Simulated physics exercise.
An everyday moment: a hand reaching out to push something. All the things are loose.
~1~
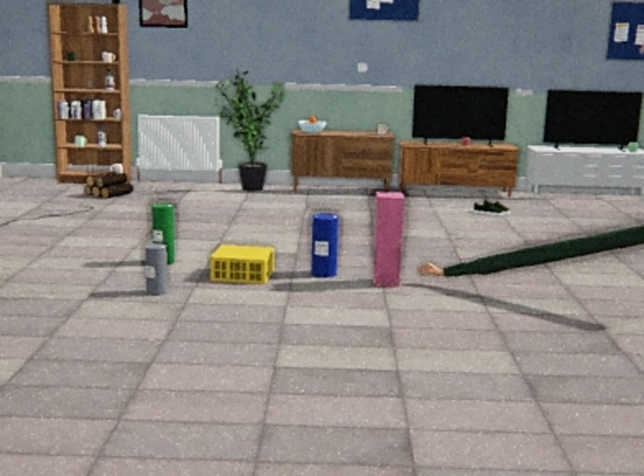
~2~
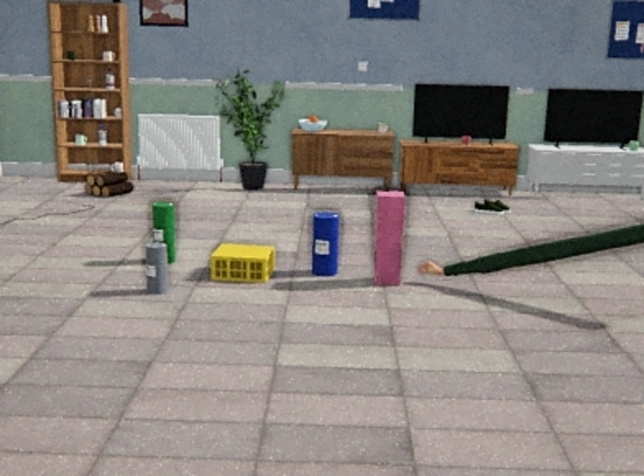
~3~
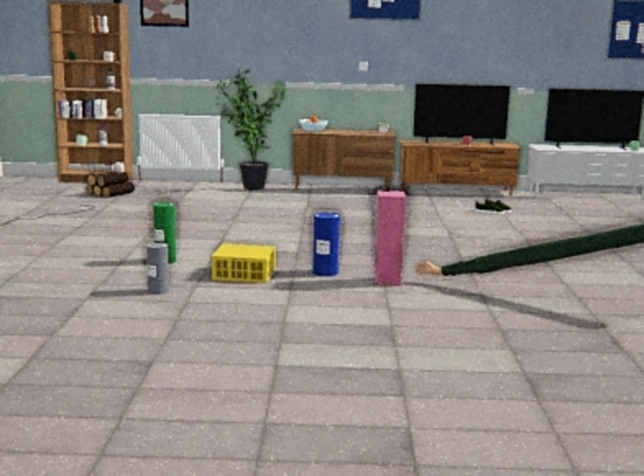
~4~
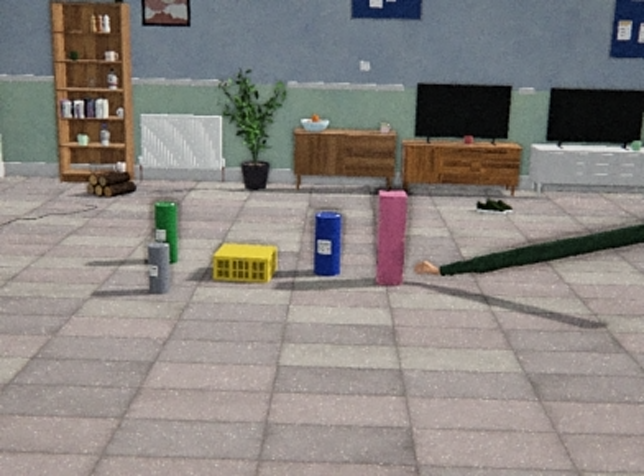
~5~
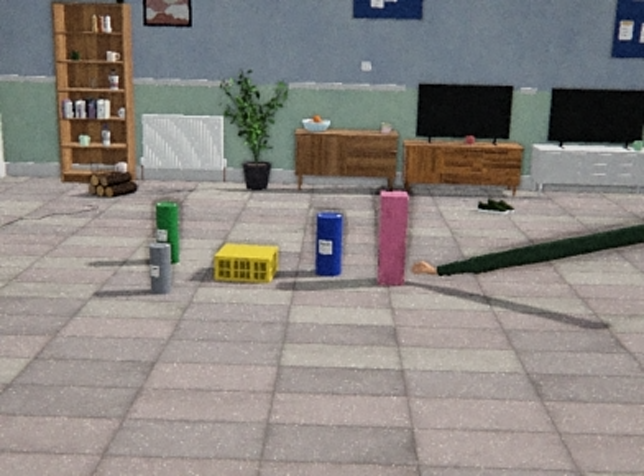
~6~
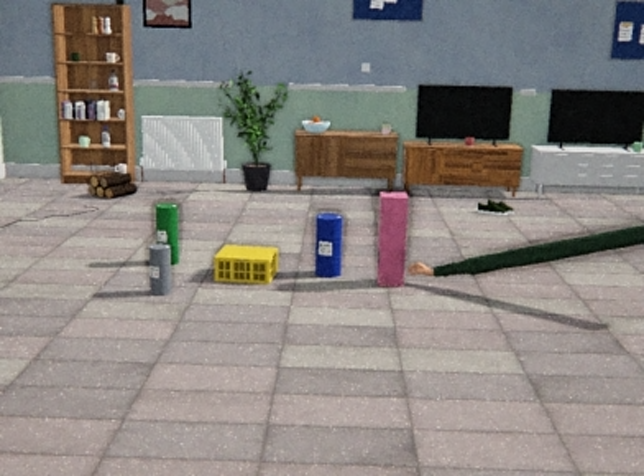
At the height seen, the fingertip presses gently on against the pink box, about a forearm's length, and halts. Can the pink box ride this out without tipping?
The pink box is still upright.
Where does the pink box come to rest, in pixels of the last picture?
Near (339, 238).
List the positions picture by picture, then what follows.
In the first frame, pink box (388, 240).
In the second frame, pink box (389, 238).
In the third frame, pink box (390, 238).
In the fourth frame, pink box (391, 238).
In the fifth frame, pink box (392, 238).
In the sixth frame, pink box (392, 240).
Then, 0.60 s later than the last frame, pink box moved about its own width near (372, 239).
Then, 1.10 s later than the last frame, pink box moved about its own width near (351, 238).
When it is over, moved from the start, pink box. End places, in pixels of the last picture, pink box near (339, 238).
